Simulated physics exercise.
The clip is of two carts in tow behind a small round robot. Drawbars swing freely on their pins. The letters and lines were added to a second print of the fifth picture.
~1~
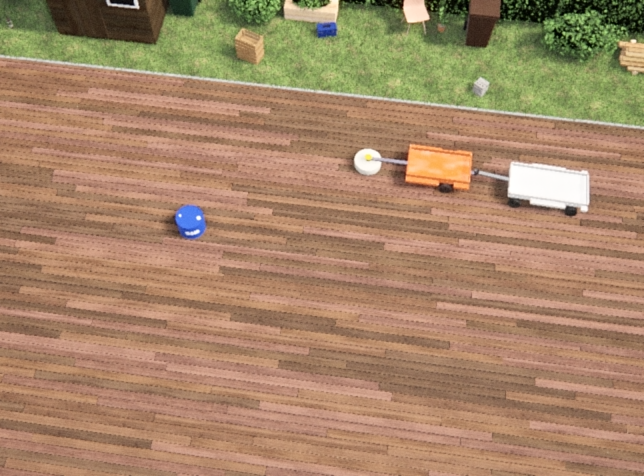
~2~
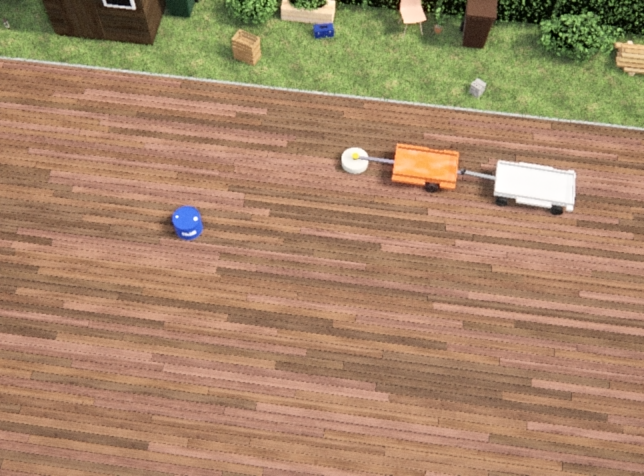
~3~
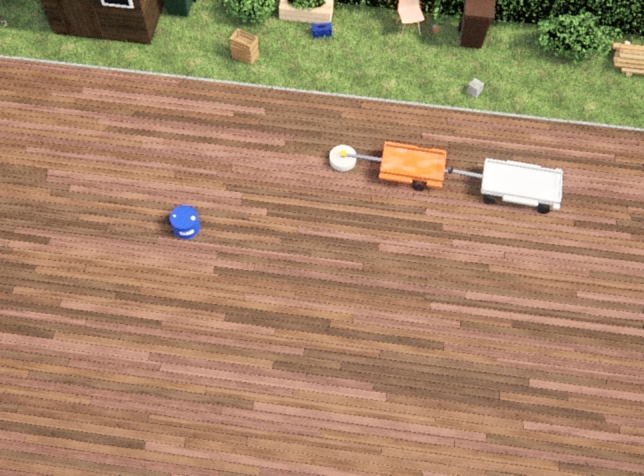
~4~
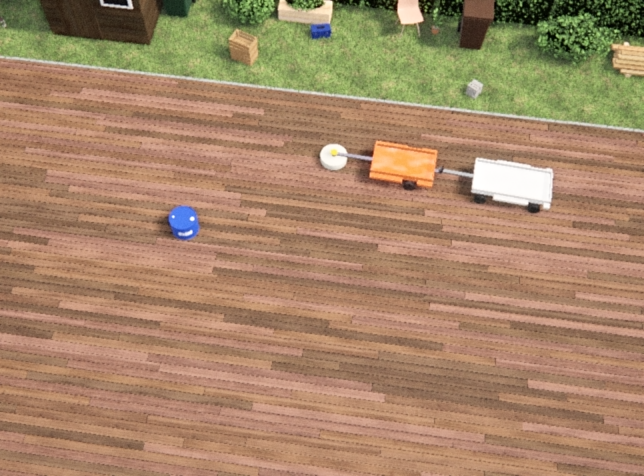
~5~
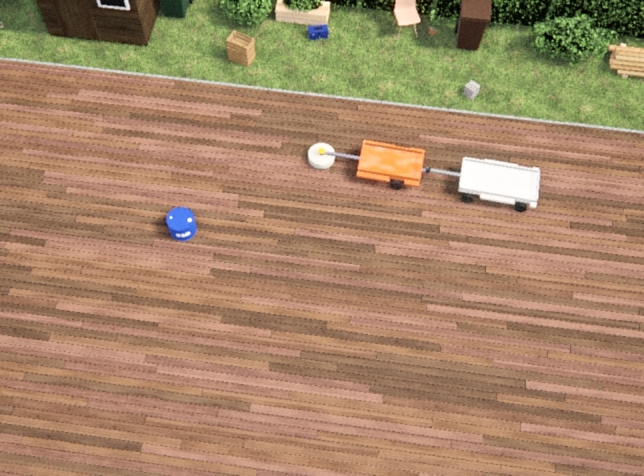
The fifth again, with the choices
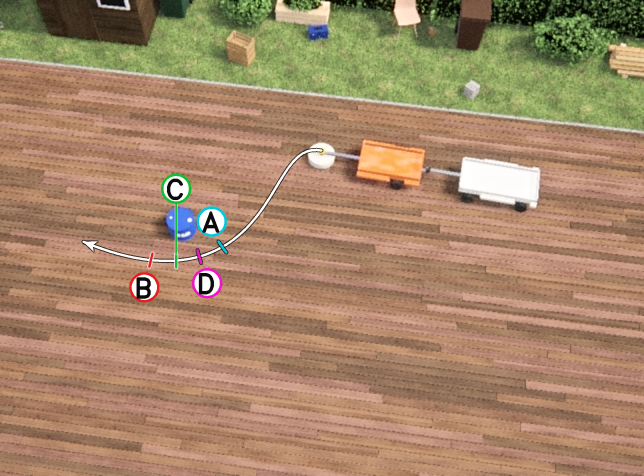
Small round white robot towing an orange cart and a white cart leftward across wooden decking, past a blue tub.
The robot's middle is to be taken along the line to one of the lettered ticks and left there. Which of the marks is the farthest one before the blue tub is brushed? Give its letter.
All is well up to C.
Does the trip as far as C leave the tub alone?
For that mark, yes.
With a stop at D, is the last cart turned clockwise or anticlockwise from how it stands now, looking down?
Anticlockwise.
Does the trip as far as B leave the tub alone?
For that mark, no.
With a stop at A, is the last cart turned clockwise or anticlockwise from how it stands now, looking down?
For that mark, anticlockwise.
On the copy, A at (222, 247); B at (151, 260); C at (176, 261); D at (199, 257); the route from (322, 151) via (230, 242) to (83, 242).
On C. First, robot (276, 192), last cart (447, 170).
Then, robot (236, 242), last cart (391, 167).
Finally, robot (177, 264), last cart (341, 181); nothing has been touched.
By contrast, A is safe but short; B is too far, the tub has been hit; D is safe but short.
